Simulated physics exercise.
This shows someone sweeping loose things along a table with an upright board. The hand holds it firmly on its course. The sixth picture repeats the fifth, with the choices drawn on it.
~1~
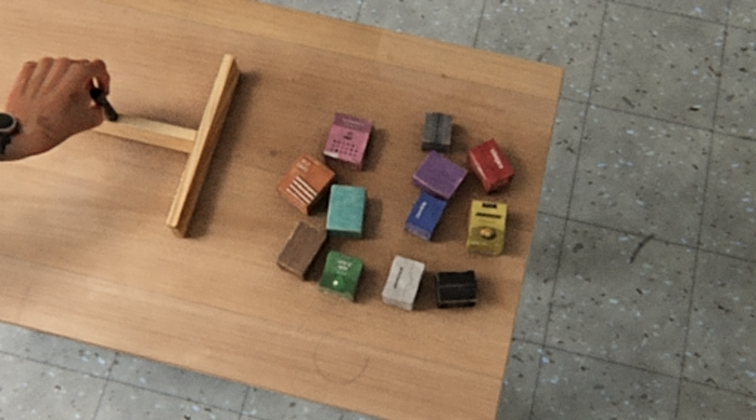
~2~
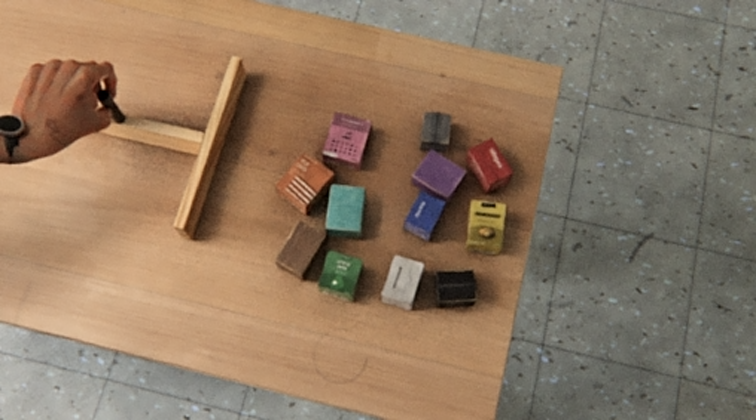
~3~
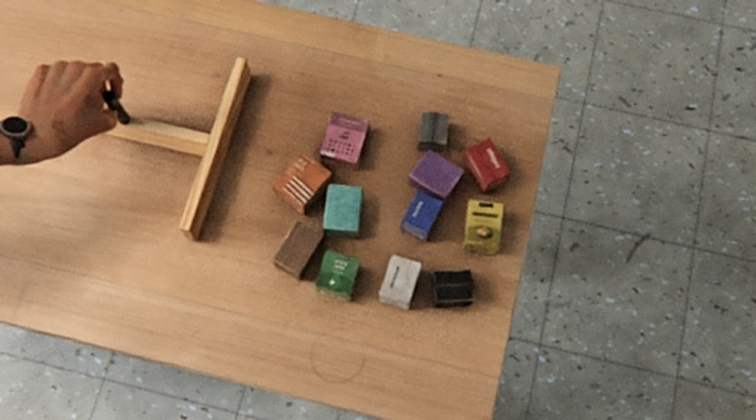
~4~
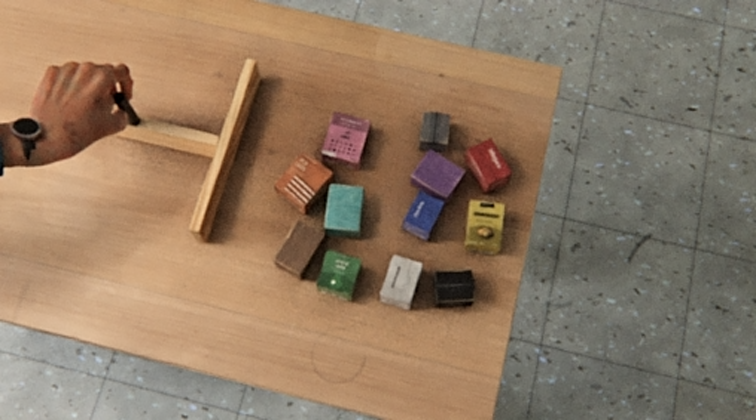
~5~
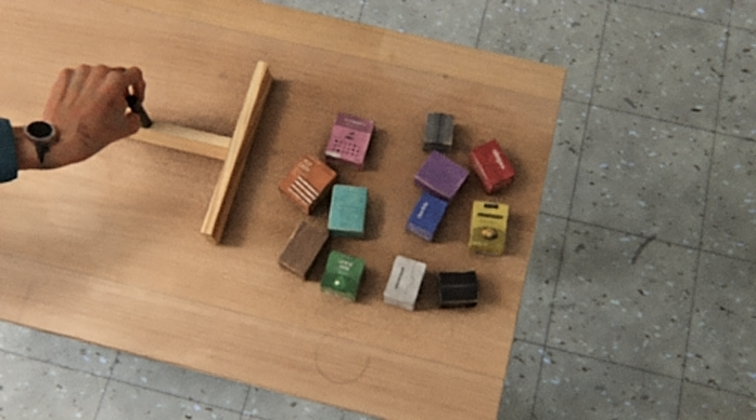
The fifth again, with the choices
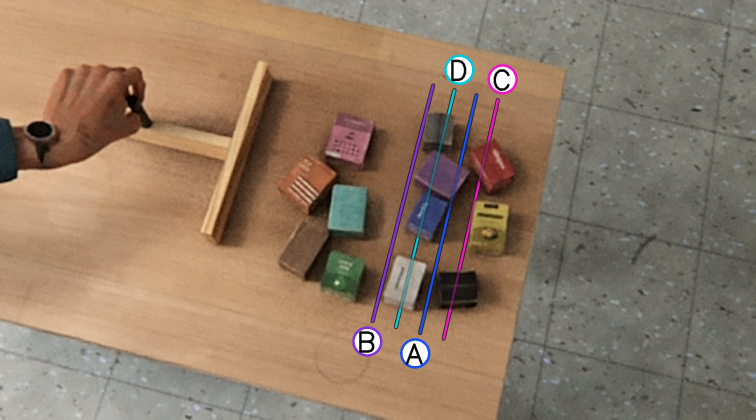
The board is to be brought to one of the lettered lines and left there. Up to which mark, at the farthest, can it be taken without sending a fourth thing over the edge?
Line A.
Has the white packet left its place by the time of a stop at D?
Yes.
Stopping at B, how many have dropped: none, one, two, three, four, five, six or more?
In all, none.
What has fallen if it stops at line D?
The black box goes over.
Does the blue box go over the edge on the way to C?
Yes.
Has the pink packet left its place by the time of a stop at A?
Yes.
On the marked copy, A at (450, 208); B at (404, 198); C at (472, 213); D at (427, 203).
With A. Early on, board (311, 162); brown block (312, 252); turquoise block (365, 216).
Further on, board (389, 180); black box (490, 301); yellow packet (504, 227).
At the end, board (447, 194); yellow packet over the edge; black box over the edge; two fallen.
As for the rest, B is within the limit but short; C drops four; D is within the limit but short.
